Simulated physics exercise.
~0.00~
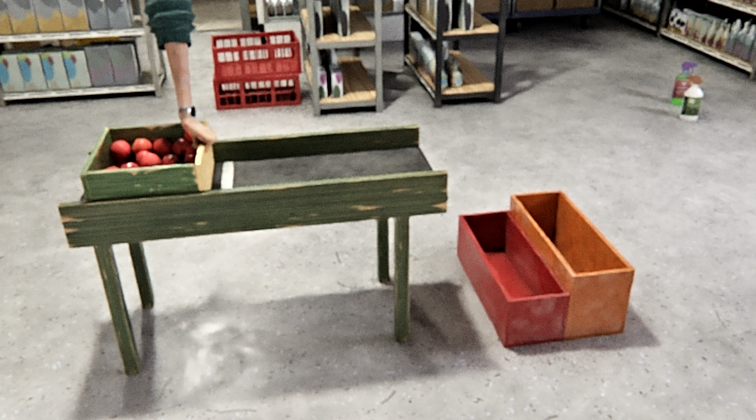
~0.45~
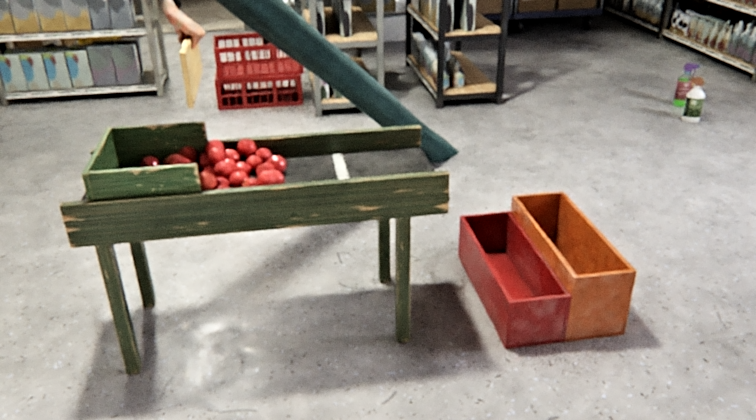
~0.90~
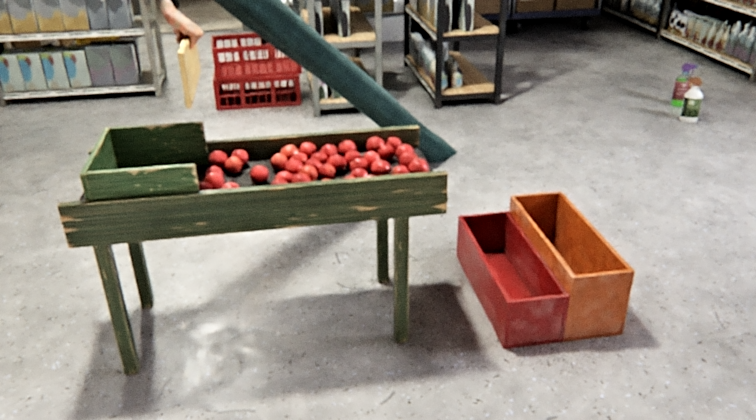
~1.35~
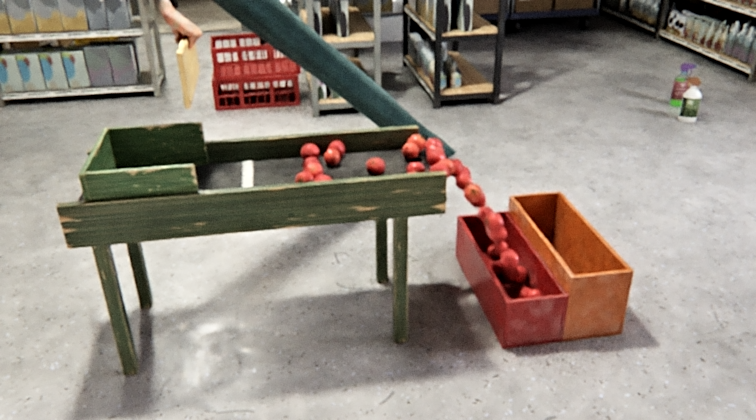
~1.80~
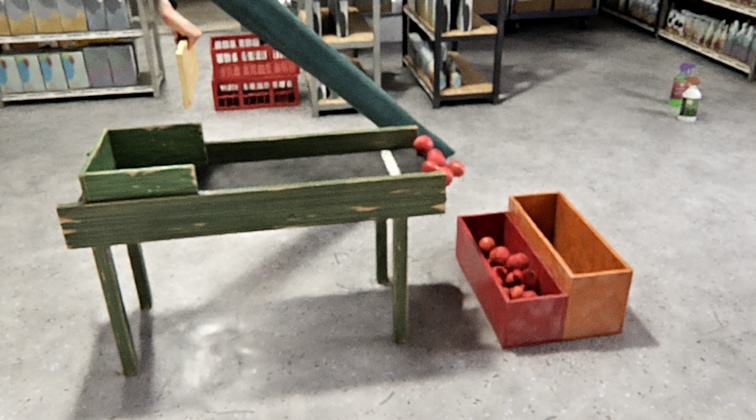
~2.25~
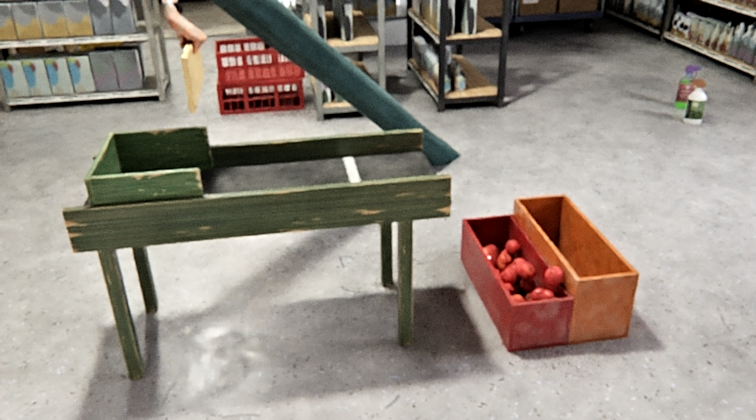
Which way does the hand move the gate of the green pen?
The hand moves the gate up, clear of the green pen, and then holds it above the belt.
A hand lifts a gate, and round red items ride a belt into a red tub.
